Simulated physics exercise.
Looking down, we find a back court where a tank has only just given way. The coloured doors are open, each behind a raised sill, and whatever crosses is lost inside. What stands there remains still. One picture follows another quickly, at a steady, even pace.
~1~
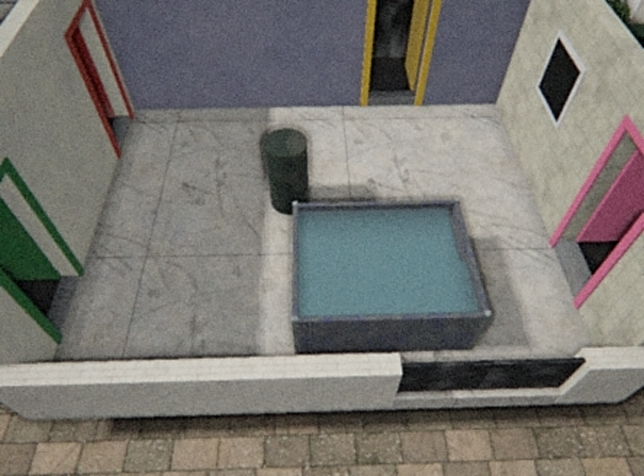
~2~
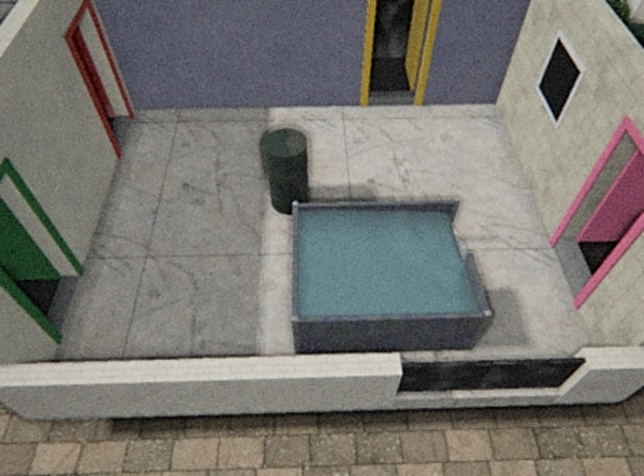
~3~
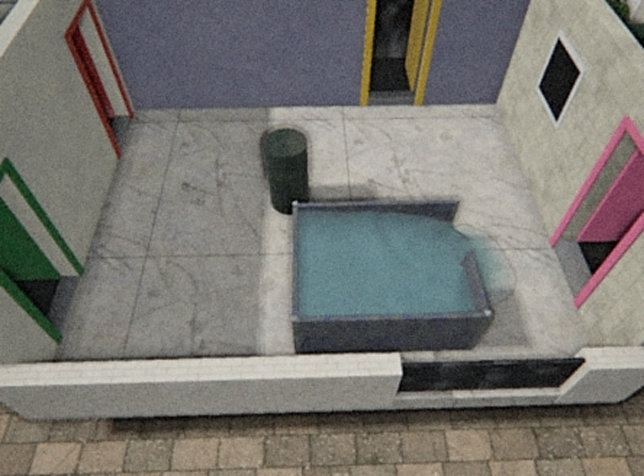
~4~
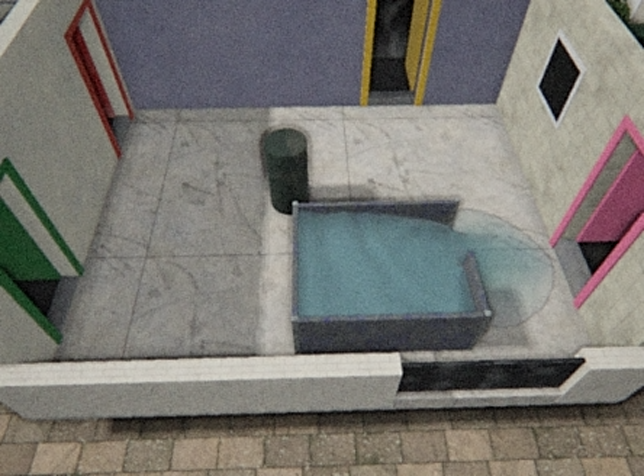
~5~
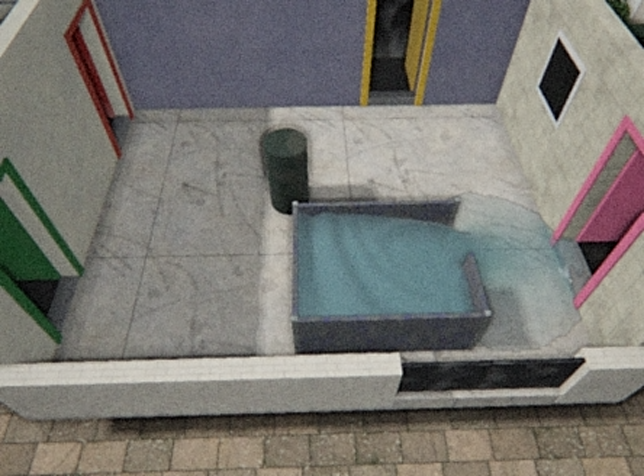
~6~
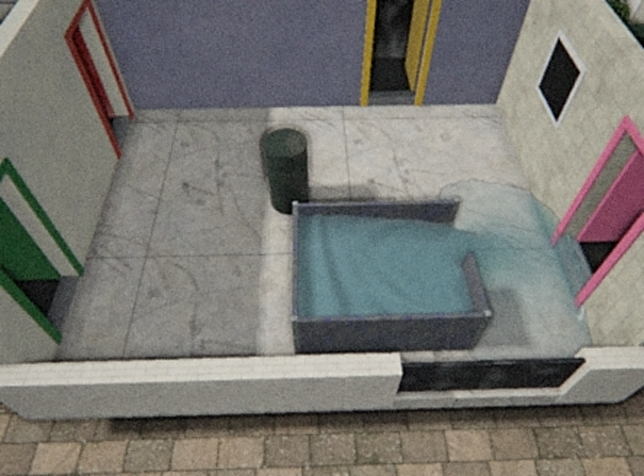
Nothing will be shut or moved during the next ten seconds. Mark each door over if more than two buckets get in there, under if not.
Yellow door - under; green door - over; pink door - over; red door - under.
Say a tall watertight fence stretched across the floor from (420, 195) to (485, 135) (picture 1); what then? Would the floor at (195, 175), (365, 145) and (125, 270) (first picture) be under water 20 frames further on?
Taking the points in order, they are high and dry, inundated and high and dry.
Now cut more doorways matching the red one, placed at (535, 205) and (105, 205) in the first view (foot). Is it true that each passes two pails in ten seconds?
Door by door: Ends up above, then ends up below.
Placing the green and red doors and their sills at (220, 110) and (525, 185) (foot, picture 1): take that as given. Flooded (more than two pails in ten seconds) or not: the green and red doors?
The green stays below the line, and the red crosses the line.
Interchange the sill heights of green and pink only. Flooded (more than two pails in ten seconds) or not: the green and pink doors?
Expected: Green door remains below; pink door tops the limit.
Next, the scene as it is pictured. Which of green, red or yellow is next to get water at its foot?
The yellow door comes first.
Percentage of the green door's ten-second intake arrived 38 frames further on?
Share at that point: Roughly 20 %.
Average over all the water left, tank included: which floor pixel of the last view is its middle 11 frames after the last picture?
The balance point is around (432, 264).
A moment on, water covers 15 % of the floor; the yellow door not reached, the green door not reached, the pink door over two buckets in, the red door not reached.
Next, water covers 25 % of the floor; the yellow door not reached, the green door not reached, the pink door far over two buckets in, the red door not reached.
Then, water covers 40 % of the floor; the yellow door wet at the sill, nothing in, the green door not reached, the pink door far over two buckets in, the red door not reached.
Later, water covers 85 % of the floor; the yellow door wet at the sill, nothing in, the green door under two buckets in, the pink door far over two buckets in, the red door wet at the sill, nothing in.
In the end, water covers 100 % of the floor; the yellow door wet at the sill, nothing in, the green door over two buckets in, the pink door far over two buckets in, the red door wet at the sill, nothing in.
